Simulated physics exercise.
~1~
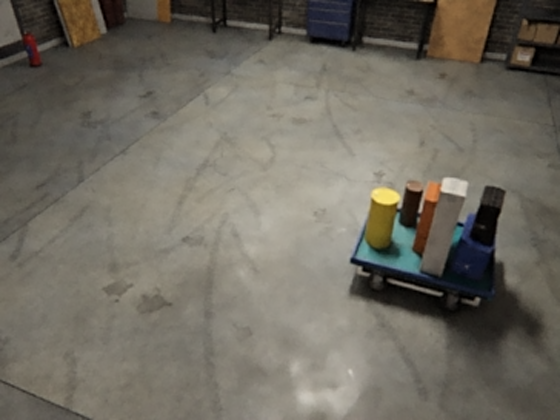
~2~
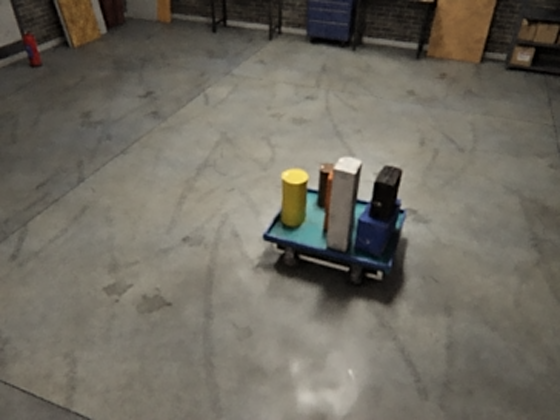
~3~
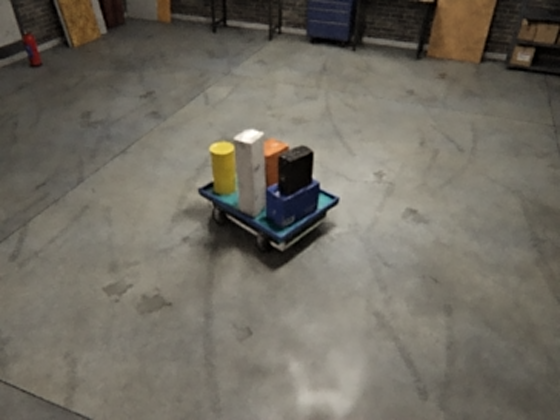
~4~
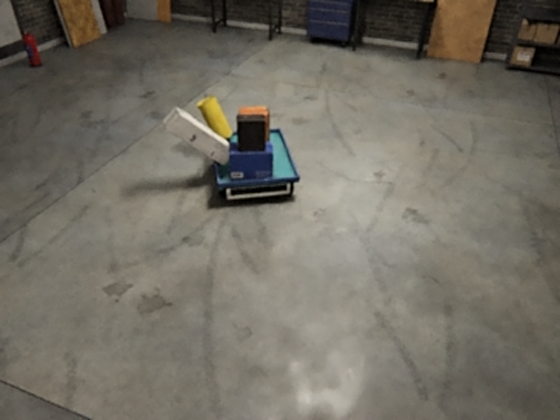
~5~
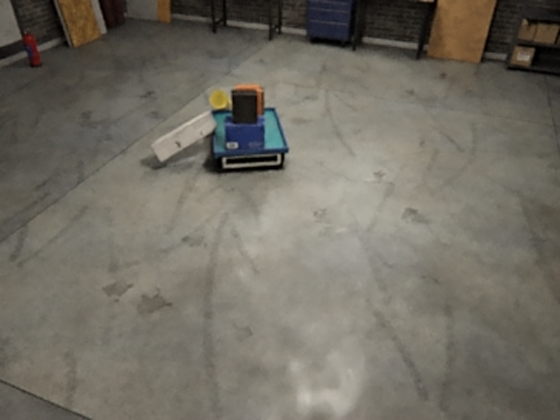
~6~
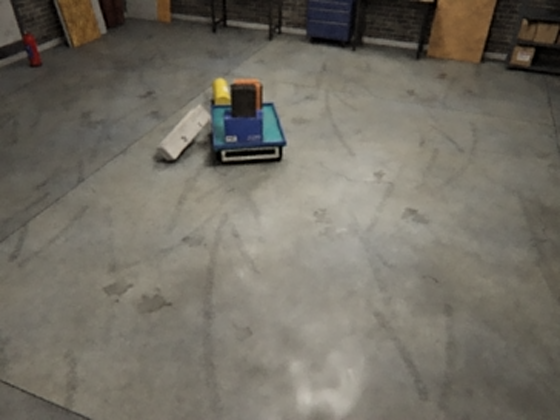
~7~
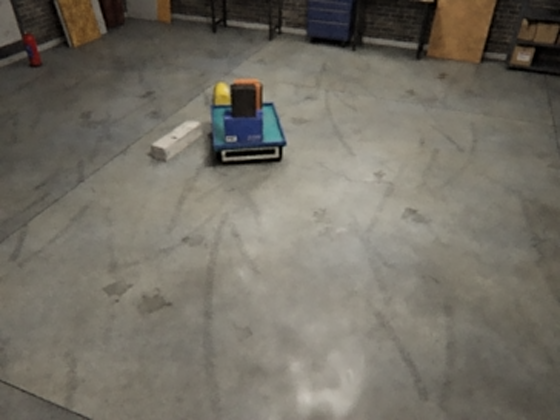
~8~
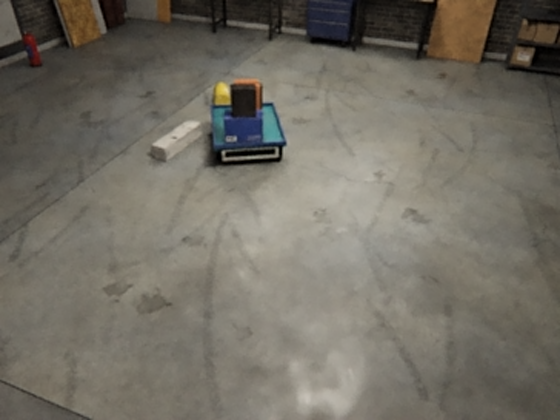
A loaded blue cart rolling left and away, turning, its white box and yellow canister toppling off before it stops.
